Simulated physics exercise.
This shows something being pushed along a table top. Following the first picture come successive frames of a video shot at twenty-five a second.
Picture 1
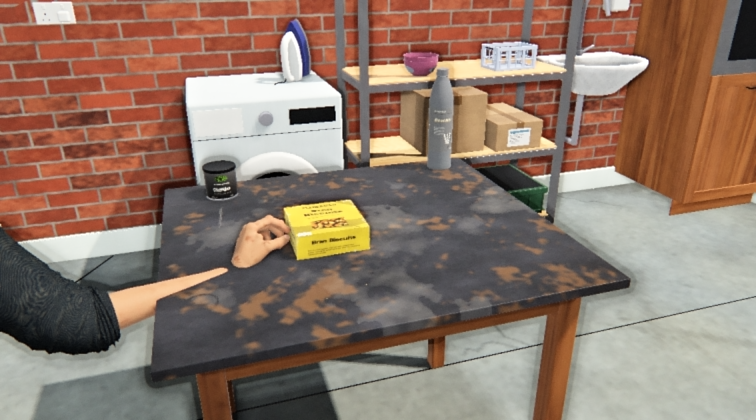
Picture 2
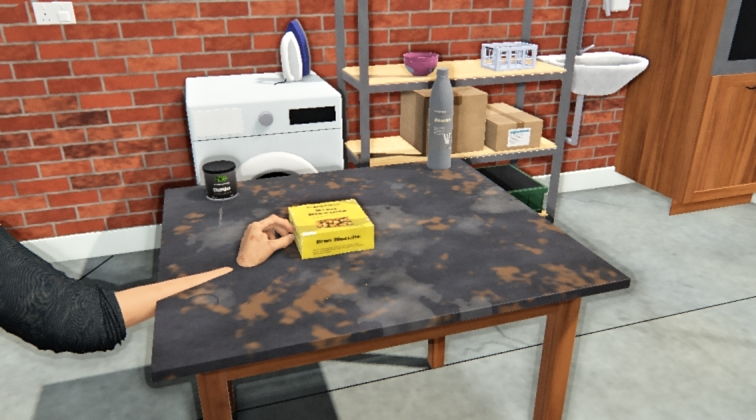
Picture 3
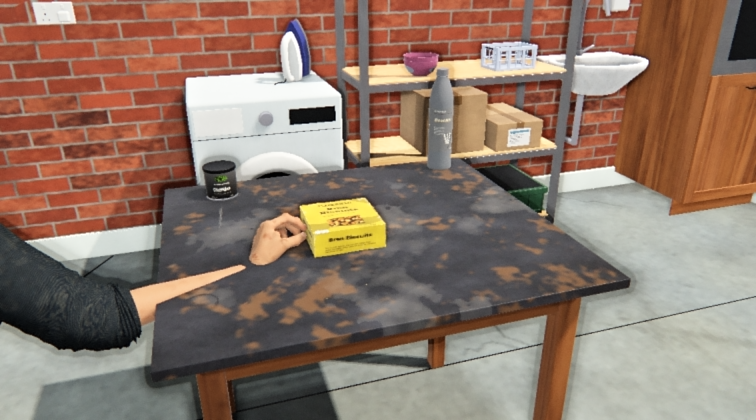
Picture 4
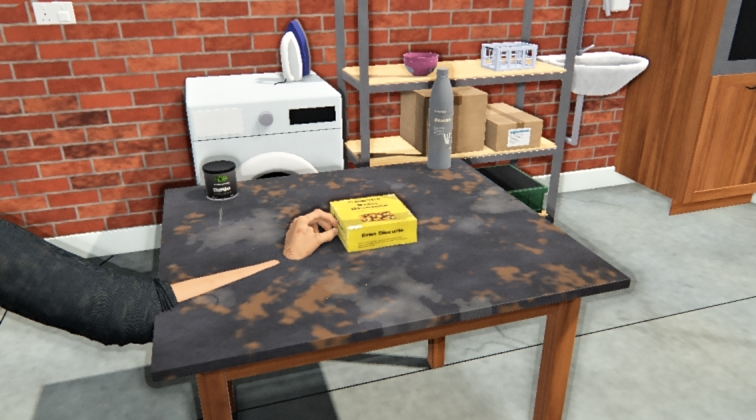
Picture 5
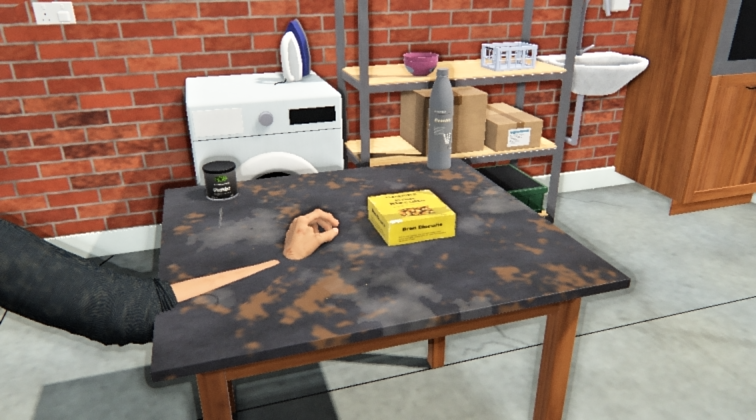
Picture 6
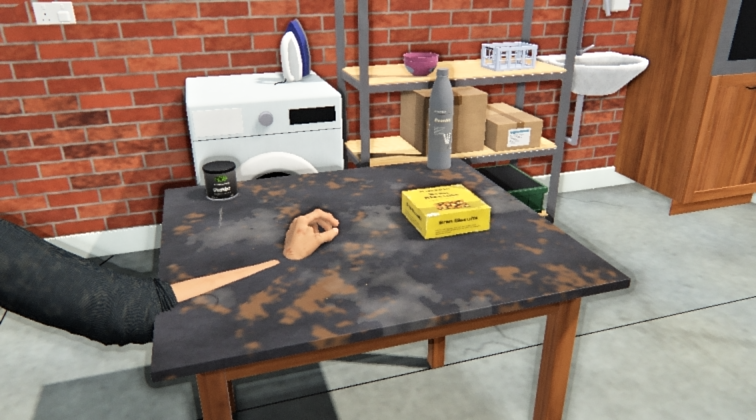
In the video, a hand at the end of a dark-sleeved arm pushes a yellow packet to the right along a dark, mottled table top, then stays still while the packet slides farther right, away from the fingers.
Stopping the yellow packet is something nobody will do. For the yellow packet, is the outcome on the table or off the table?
Ends up off it.
Then, 0.10 s past the last view, yellow packet displaced well along near (519, 201).
Then, 0.30 s past the last view, yellow packet now off the table.
Then, 0.50 s past the last view, things are still on the move.
Then, 0.70 s past the last view, as before.
Finally, off the table, yellow packet.
